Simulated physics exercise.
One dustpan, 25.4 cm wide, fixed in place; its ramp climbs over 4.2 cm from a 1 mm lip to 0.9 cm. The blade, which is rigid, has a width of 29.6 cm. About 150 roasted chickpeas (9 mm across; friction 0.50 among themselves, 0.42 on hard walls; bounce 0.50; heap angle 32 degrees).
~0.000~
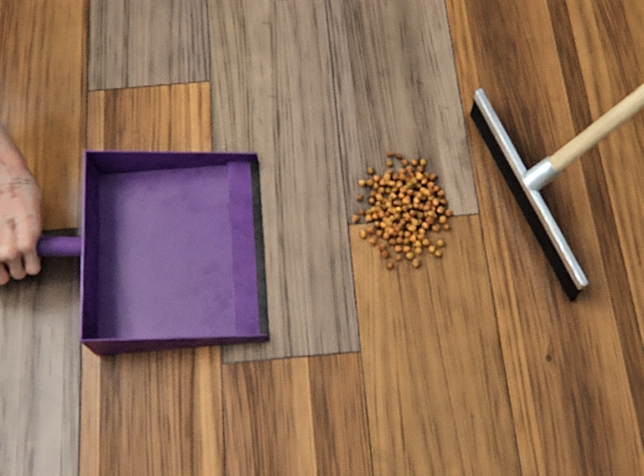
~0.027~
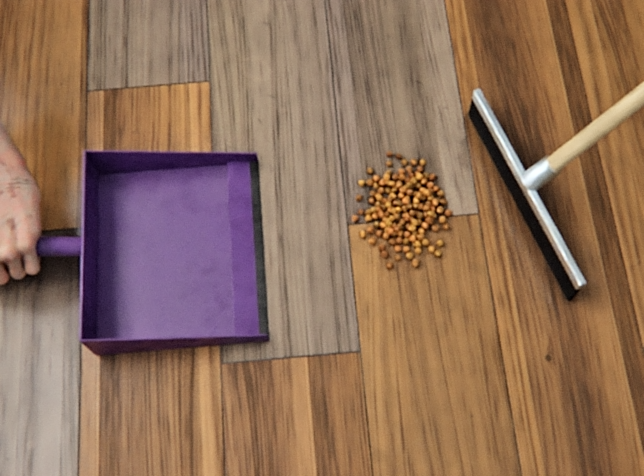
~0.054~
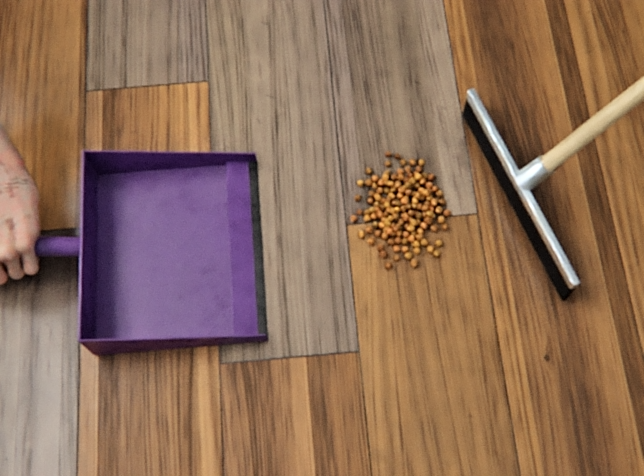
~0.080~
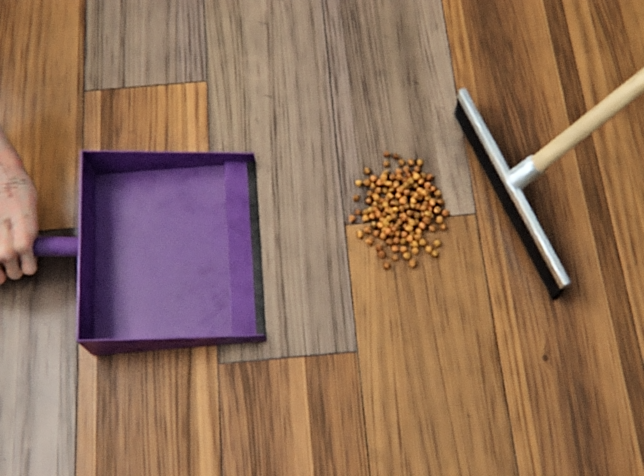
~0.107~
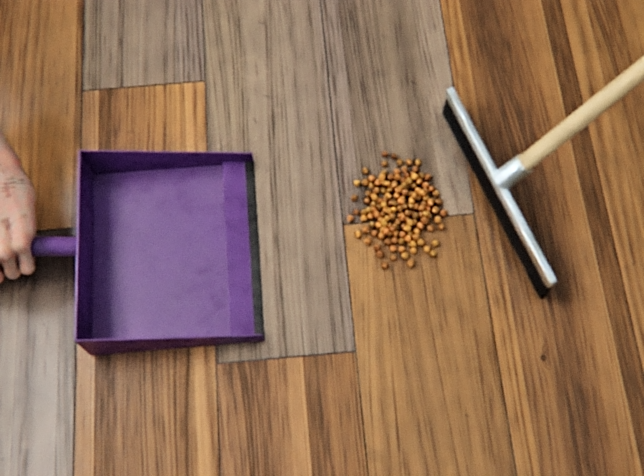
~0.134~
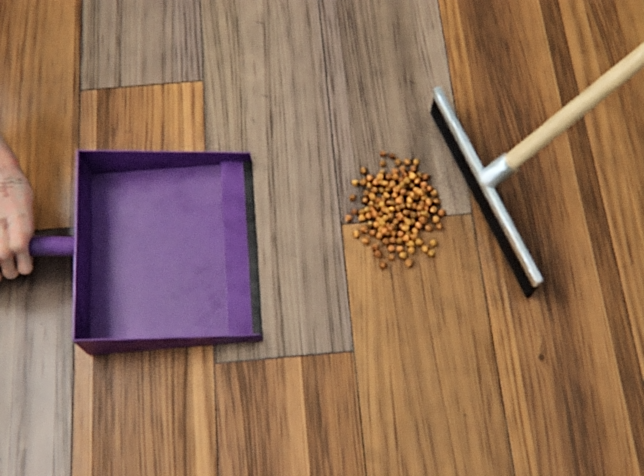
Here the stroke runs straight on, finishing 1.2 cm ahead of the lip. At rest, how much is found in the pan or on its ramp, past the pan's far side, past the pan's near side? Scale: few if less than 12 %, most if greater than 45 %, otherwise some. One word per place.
Pan - few; far side - few; near side - few.
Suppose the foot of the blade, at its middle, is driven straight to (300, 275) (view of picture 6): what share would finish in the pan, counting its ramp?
Share caught: Approx. 20 %.
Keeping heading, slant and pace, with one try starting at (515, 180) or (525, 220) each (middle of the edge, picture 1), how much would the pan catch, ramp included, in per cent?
First try about 5 per cent, second about 10 per cent.
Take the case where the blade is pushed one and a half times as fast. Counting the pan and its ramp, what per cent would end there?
Then about 20 per cent.
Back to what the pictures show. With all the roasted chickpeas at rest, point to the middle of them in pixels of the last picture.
Roughly pixel (277, 224).
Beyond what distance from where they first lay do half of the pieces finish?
Roughly 16 cm.
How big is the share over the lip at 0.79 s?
About 5 percent up to then.
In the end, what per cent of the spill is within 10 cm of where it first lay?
About 0 per cent.
After 0.36 s, middle of the blade 18 cm from the lip; 0 % over the lip, far side 0 %, near side 0 %.
Then, at 0.51 s, middle of the blade 10 cm from the lip; 0 % over the lip, far side 5 %, near side 0 %.
Then, at 0.79 s, middle of the blade 6 cm from the lip; 5 % over the lip, far side 5 %, near side 0 %.
At rest (1.1 s), pan 5 %, far side 5 %, near side 0 %, in front of the lip or behind the blade 90 %.
